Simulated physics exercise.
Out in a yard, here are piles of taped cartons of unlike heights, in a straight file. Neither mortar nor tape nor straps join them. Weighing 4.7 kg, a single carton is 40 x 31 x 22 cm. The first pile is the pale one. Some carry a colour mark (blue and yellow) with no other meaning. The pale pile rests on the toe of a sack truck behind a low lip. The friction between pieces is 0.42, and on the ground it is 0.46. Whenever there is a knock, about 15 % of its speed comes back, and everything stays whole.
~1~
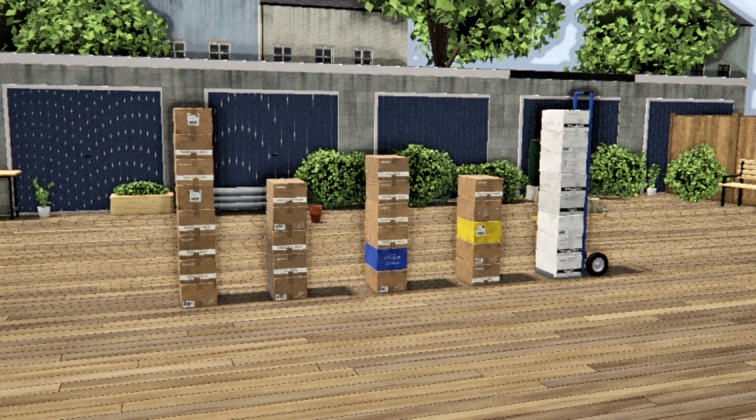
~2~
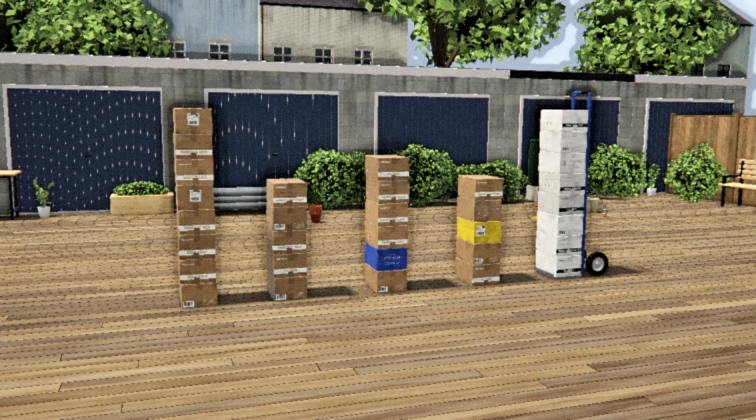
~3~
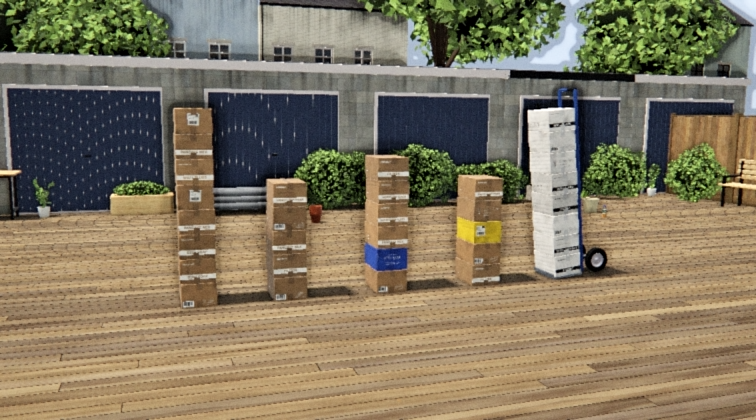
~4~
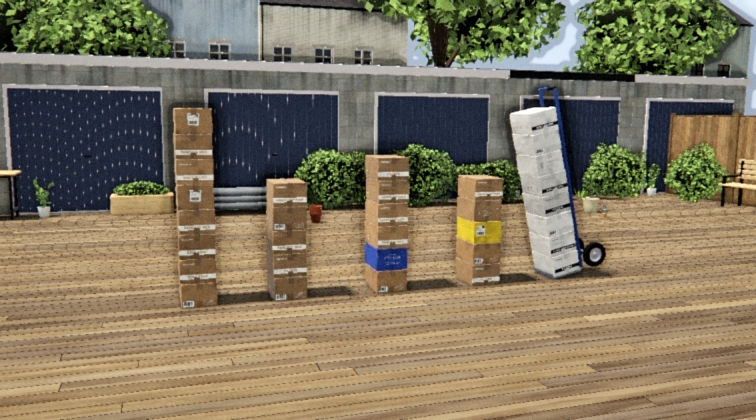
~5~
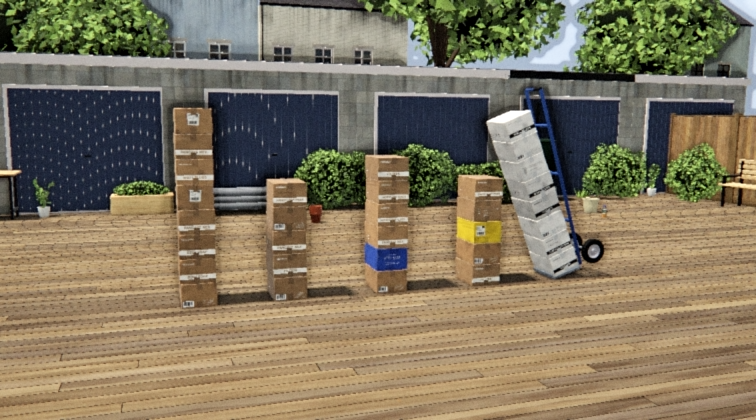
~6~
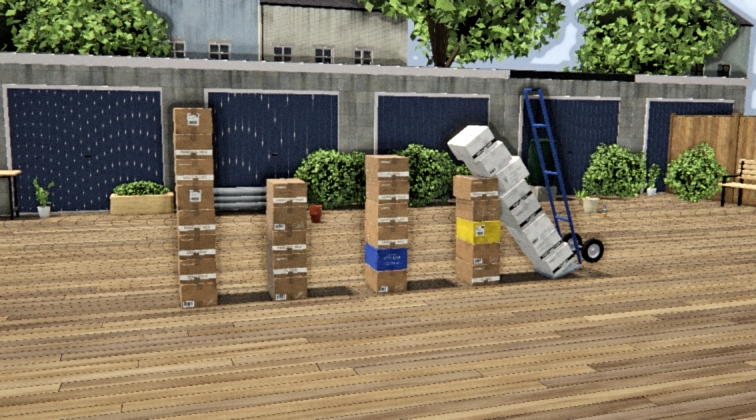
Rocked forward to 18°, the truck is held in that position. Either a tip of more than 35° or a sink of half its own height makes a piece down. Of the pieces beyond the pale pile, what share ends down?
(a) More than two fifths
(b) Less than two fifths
(a) More than two fifths.
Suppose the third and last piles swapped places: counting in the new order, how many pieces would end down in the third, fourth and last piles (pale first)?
Count of fallen pieces - third: 8; fourth: 4; last: 5.
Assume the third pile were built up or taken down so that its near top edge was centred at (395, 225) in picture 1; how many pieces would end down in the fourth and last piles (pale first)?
Down by pile: Fourth 0, last 0.
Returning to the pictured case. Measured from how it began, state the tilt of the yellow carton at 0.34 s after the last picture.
About 10 degrees.
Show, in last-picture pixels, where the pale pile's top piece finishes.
Somewhere about (425, 269).
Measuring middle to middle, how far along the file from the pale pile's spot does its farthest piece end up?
Something like 170 cm along the file.
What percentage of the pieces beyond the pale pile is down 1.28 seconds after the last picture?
By then 15 %.
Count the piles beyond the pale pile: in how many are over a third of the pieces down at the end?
By my count, 4.
Then, 0.34 s on from the sixth picture, 8 of the pale pile down; none of the 24 other cartons down, 5 disturbed; yellow carton tipped 10°.
Then, 1.28 s on from the sixth picture, 8 of the pale pile down; 4 of the 24 other cartons down; yellow carton tipped 48°, 12 cm lower; blue carton tipped 14°.
Then, 2.72 s on from the sixth picture, 8 of the pale pile down; 14 of the 24 other cartons down; blue carton on its side; yellow carton tipped 48°, 12 cm lower.
Then, 3.92 s on from the sixth picture, 8 of the pale pile down; 21 of the 24 other cartons down; blue carton on its side; yellow carton tipped 48°, 12 cm lower.
Finally, 8 of the pale pile down; 21 of the 24 other cartons down; blue carton on its side; yellow carton tipped 48°, 12 cm lower. That is 88 per cent. Seen by the last camera, middles, blue carton near (335, 276), yellow carton near (440, 243).
